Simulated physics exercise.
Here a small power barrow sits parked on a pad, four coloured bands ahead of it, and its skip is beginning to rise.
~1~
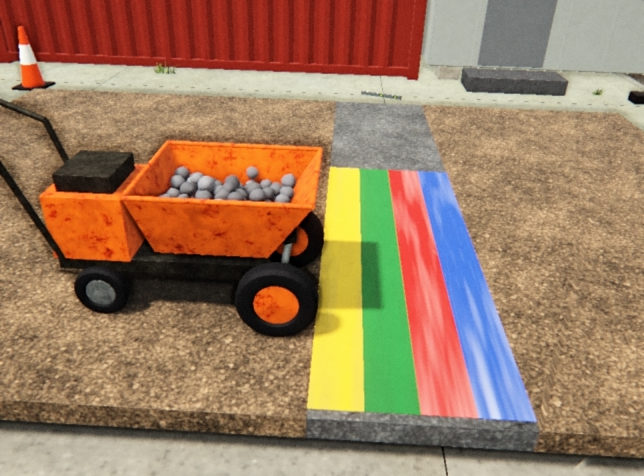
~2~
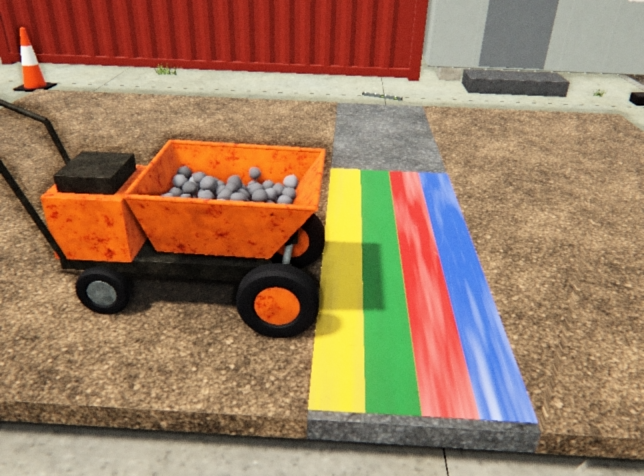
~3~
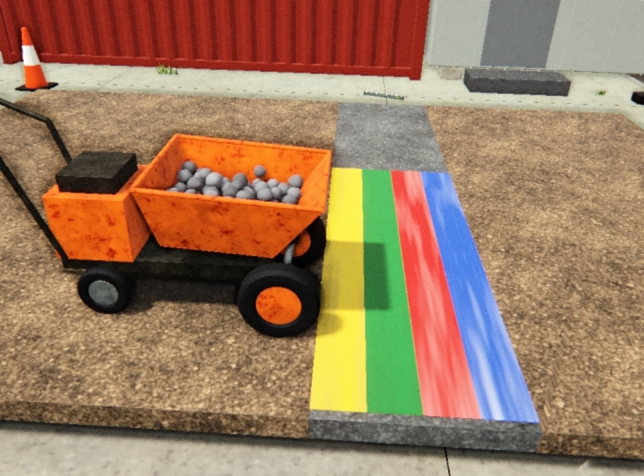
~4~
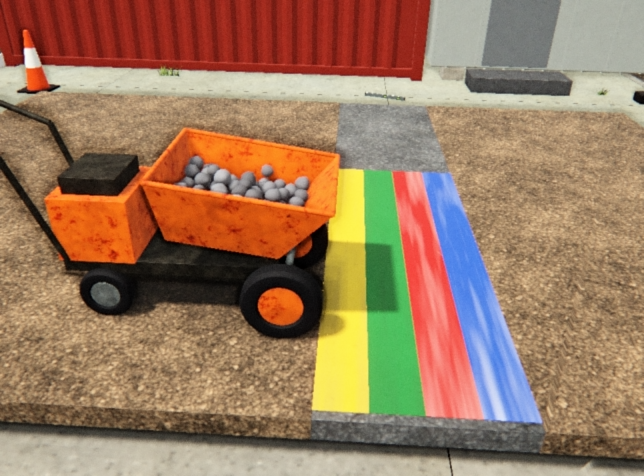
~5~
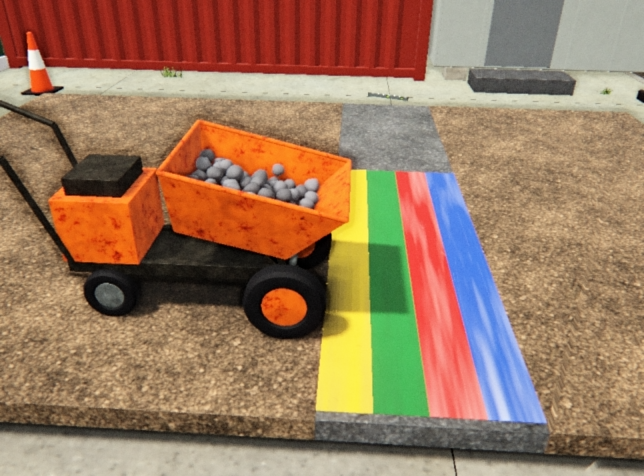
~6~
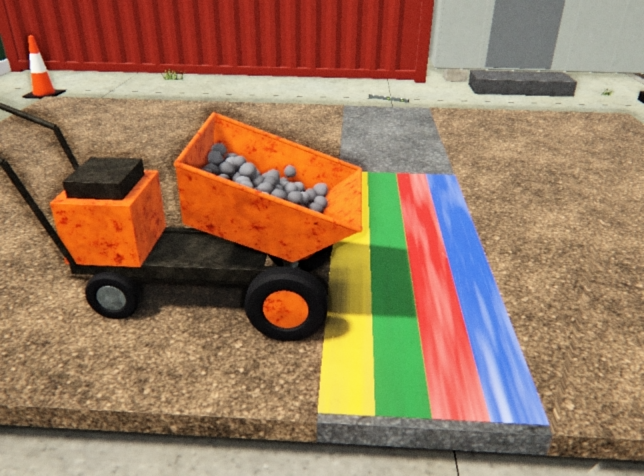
The orange skip of a small parked barrow, loaded with round grey cobbles, rose slowly at its left end and tilted clearly toward the right, its lip moving out over the yellow strip beside green, red and blue ones.
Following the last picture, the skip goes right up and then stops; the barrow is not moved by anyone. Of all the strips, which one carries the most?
I would say the red one.
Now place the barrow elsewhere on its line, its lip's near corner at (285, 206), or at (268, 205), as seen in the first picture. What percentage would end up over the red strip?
Result: 30 in a hundred, then 30 in a hundred.
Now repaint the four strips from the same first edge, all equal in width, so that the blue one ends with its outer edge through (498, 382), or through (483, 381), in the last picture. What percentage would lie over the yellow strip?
0 and 0 percent, roughly.
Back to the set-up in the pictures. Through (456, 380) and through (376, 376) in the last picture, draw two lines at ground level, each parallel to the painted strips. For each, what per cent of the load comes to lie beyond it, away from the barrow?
Estimate: 40 %, then 100 %.
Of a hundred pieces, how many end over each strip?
Yellow strip 0 %, green strip 25 %, red strip 45 %, blue strip 25 %.
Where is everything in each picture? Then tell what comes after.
The first picture shows lip of the skip at (312, 207), level; top of the load at (224, 199), round cobbles; yellow strip at (337, 366); green strip at (389, 368); red strip at (441, 371); blue strip at (494, 374).
The second picture shows lip of the skip at (315, 209), level; top of the load at (226, 199).
The third picture shows lip of the skip at (323, 211), tipped barely; top of the load at (211, 196).
The fourth picture shows lip of the skip at (333, 215), tipped a little; top of the load at (219, 192).
The fifth picture shows lip of the skip at (347, 221), tipped a little; top of the load at (231, 188).
The sixth picture shows lip of the skip at (360, 230), tipped clearly; top of the load at (223, 180); yellow strip at (347, 370); green strip at (400, 372); red strip at (452, 375); blue strip at (505, 377).
Soon after the last picture, skip tipped steeply; all in the skip.
A little later, skip tipped steeply; most in the skip; a small part over the green strip; a small part over the red strip.
Later still, skip tipped right over; a small part in the skip; about a quarter over the green strip; about half over the red strip; about a quarter over the blue strip; a stray few off the paint.
By the end, skip tipped right over; a stray few in the skip; none over the yellow strip; about a quarter over the green strip; about half over the red strip; about a quarter over the blue strip; a stray few off the paint.
